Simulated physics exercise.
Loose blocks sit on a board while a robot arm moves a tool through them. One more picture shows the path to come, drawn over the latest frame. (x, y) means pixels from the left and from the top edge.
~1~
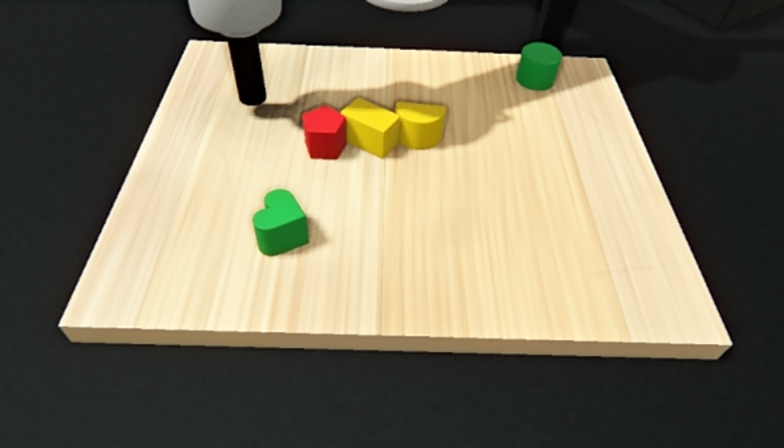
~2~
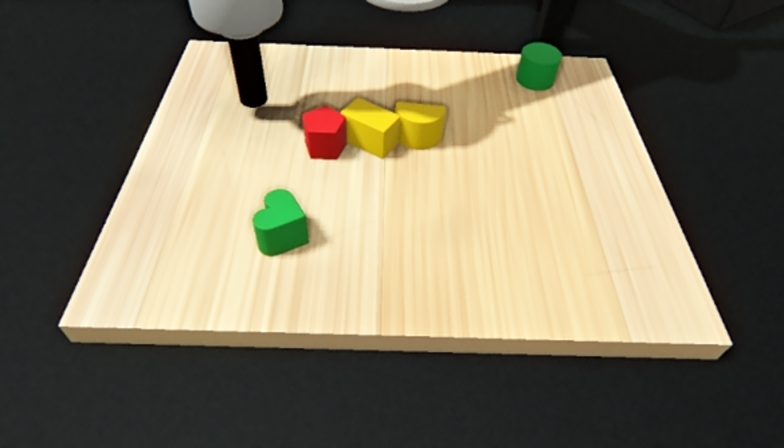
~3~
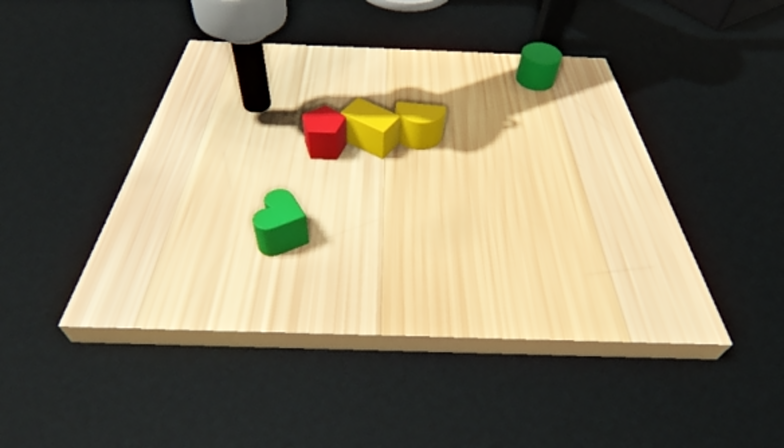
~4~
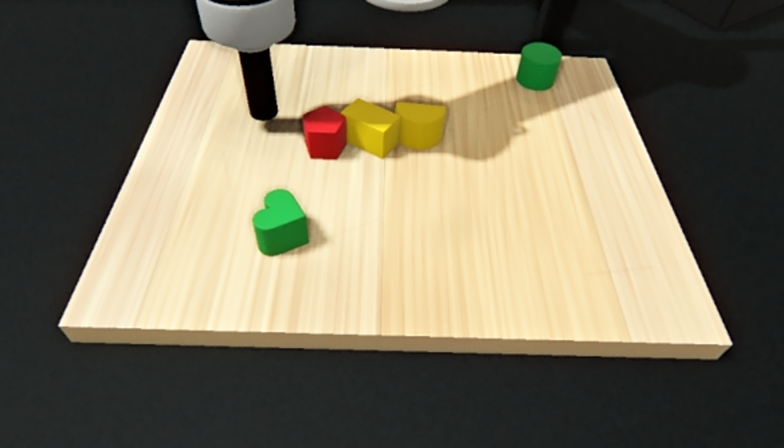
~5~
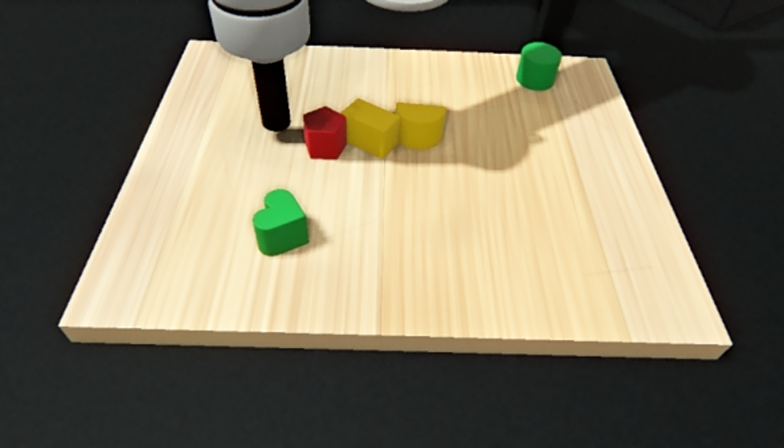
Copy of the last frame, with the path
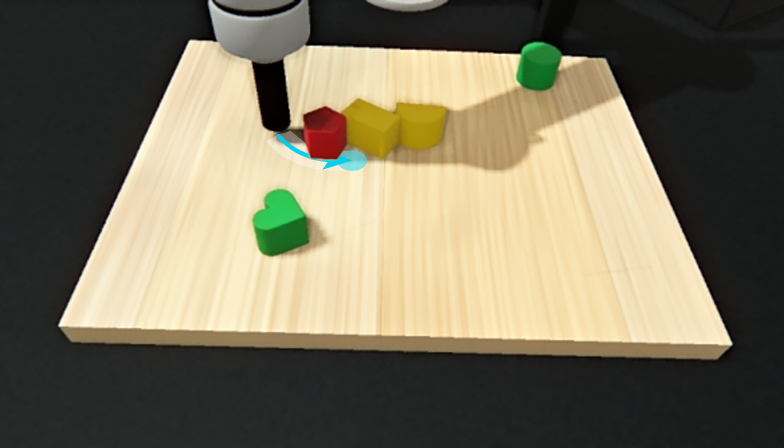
A robot arm's black tool stayed nearly still at first, then moved a short way toward the viewer and slightly right, nearing the red block beside two yellow ones, while all the blocks stayed put.
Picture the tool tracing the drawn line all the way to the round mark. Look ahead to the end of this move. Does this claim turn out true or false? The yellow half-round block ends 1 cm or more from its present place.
The statement is correct.
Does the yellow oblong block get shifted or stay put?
By the end it has moved.
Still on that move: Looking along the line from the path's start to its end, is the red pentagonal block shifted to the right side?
No, that is not how it ends up.
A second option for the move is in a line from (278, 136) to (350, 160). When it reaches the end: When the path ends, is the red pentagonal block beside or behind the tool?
I'd say no.
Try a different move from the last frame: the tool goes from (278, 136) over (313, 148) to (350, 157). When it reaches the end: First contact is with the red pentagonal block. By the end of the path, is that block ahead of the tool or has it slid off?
It stays on the tool's front.
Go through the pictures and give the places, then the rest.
Tool's lower end at (253, 98); red pentagonal block at (324, 119); yellow oblong block at (370, 114); yellow half-round block at (421, 111), in the first frame.
Tool at (254, 100); blocks still, in the second frame.
Tool at (257, 105); blocks still, in the third frame.
Tool at (264, 113); blocks still, in the fourth frame.
Tool at (277, 123); red pentagonal block at (324, 119); yellow oblong block at (370, 114); yellow half-round block at (421, 111), in the fifth frame.
Drawn move, from (278, 136) via (296, 150) and (322, 159), ending at (352, 161).
The first path, step by step. Halfway along, tool at (308, 143); red pentagonal block at (341, 123); yellow oblong block at (374, 112).
At the end, tool at (352, 148); red pentagonal block at (385, 127); yellow oblong block at (396, 106); yellow half-round block at (443, 103).
